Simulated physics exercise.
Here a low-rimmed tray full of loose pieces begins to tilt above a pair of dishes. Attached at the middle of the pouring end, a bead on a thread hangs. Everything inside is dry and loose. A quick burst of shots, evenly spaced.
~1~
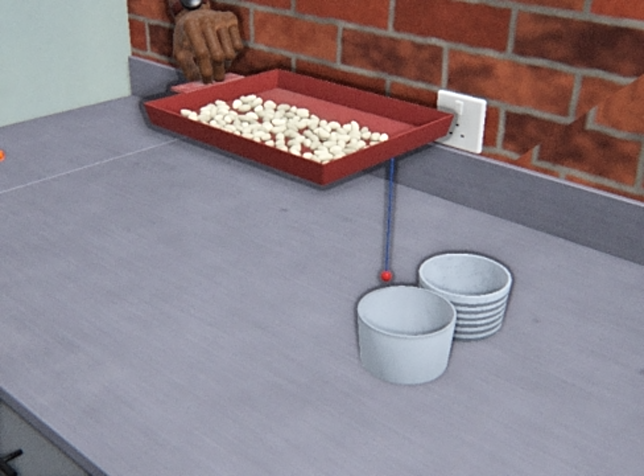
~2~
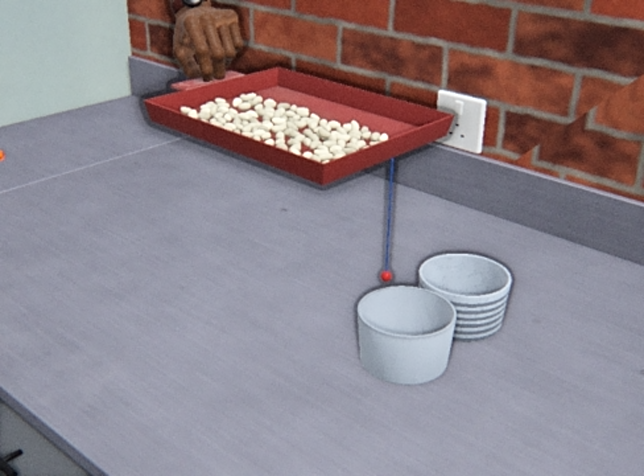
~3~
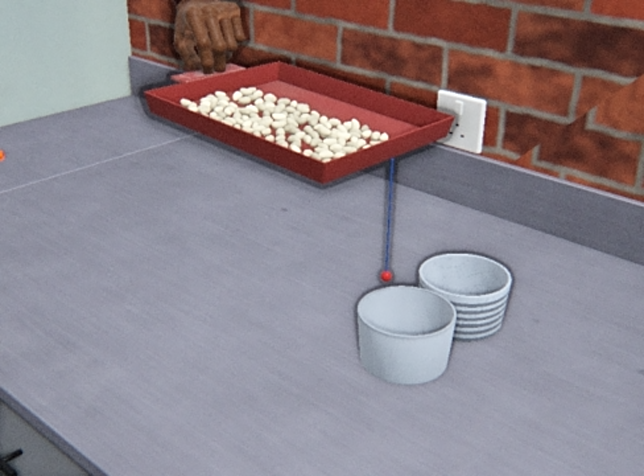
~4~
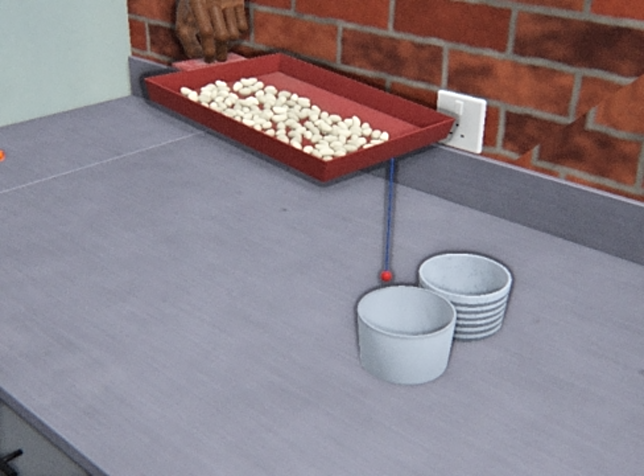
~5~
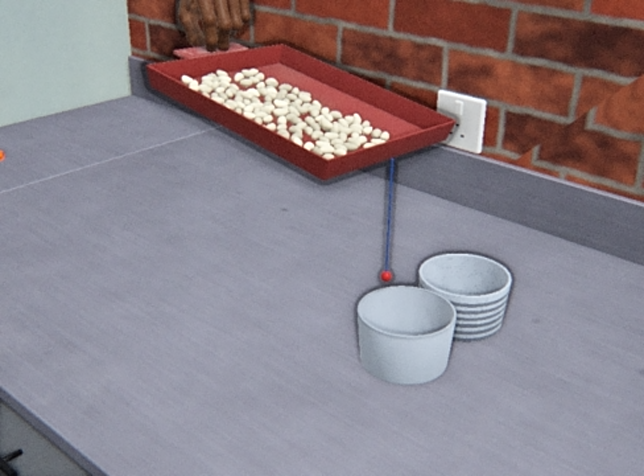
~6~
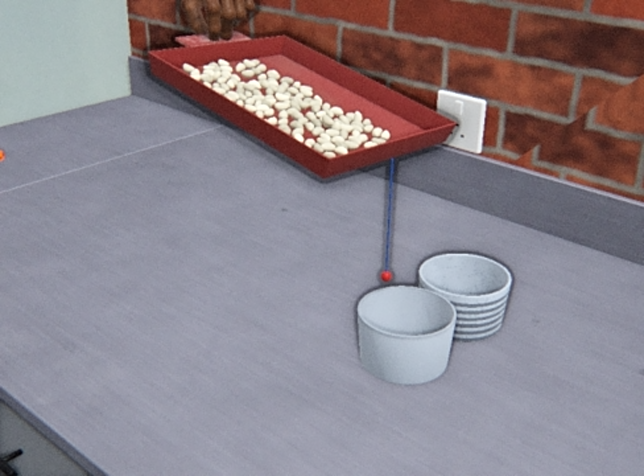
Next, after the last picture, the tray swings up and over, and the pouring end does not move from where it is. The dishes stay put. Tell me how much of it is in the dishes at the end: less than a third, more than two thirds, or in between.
At the end the dishes hold more than two thirds of it.
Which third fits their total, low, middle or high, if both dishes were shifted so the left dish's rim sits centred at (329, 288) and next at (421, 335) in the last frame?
Try one: Under a third. Try two: In the middle band.
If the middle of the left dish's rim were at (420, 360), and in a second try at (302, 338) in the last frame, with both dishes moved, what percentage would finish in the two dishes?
Around 20 and then 0 per cent.
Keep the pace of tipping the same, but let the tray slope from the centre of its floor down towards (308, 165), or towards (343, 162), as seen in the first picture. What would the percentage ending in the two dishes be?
Roughly 0 per cent, and 30 per cent.
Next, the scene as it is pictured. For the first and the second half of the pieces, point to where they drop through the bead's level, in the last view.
Near (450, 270) to start, and near (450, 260) afterwards.
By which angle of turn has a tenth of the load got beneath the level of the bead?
Approx. 110° from level.
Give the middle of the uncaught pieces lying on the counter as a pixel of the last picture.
Once everything settles, the pieces are centred near (540, 359).
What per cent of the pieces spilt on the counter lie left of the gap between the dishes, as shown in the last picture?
Left share: Some 20 per cent.
Just after the last frame, tray tipped steeply; every one on the tray.
A moment on, tray tipped right over; almost all on the tray; just a few in the left dish; just a few in the right dish; just a few in the air.
Further on, tray tipped past a quarter turn; roughly a quarter in the left dish; roughly two thirds in the right dish; roughly a quarter outside both.
When it is over, tray tipped past a quarter turn; roughly a quarter in the left dish; roughly two thirds in the right dish; roughly a quarter outside both.
